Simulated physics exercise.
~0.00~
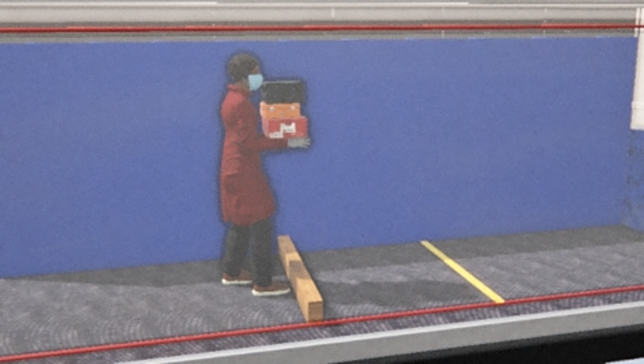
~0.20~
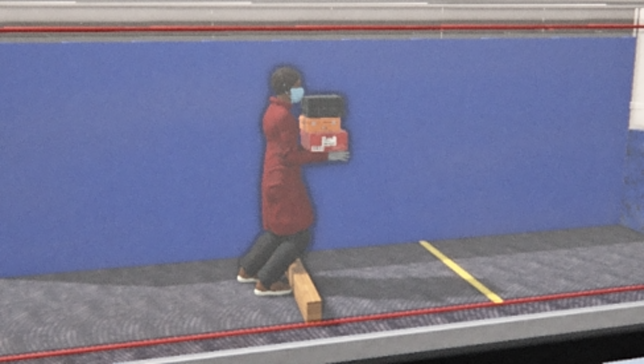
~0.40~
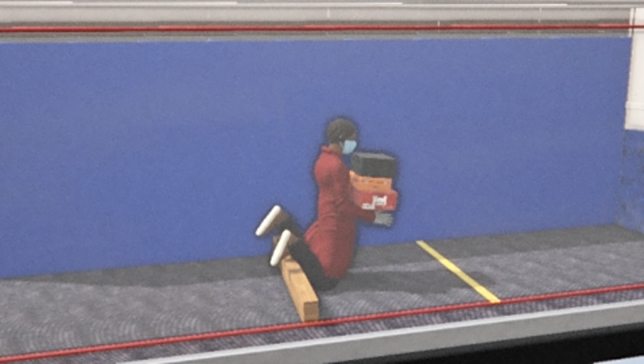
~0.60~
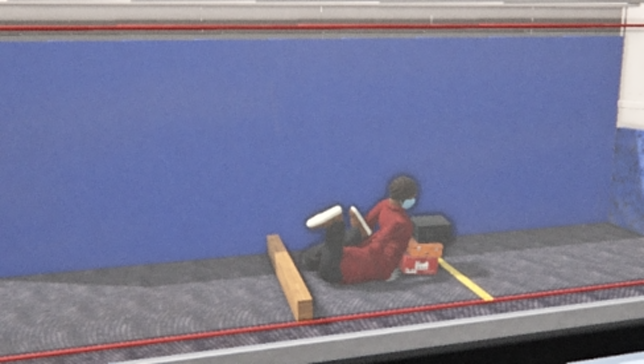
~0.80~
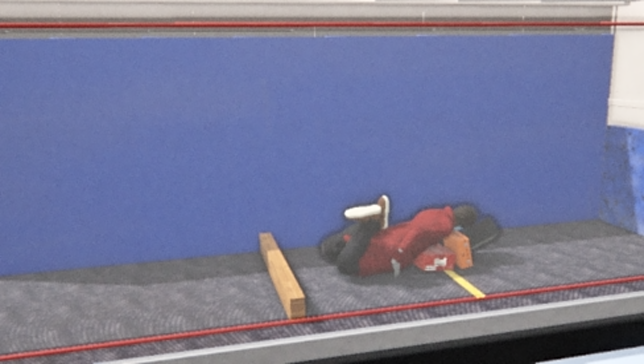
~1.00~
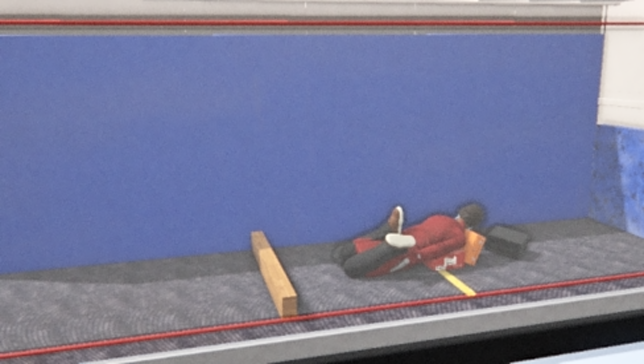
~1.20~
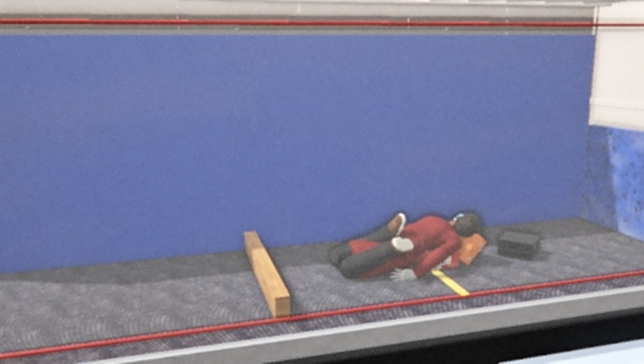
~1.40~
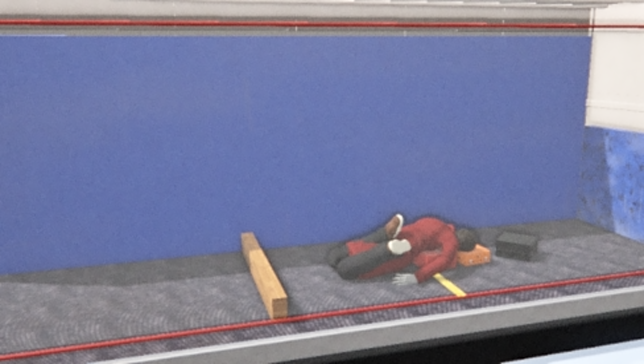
The footage shows a masked figure in a long red coat carrying stacked boxes, tipping forward over a low wooden rail, dropping to the knees and then falling rightward, ending curled on the floor across a yellow line, with an orange box by the head and a black one farther right.
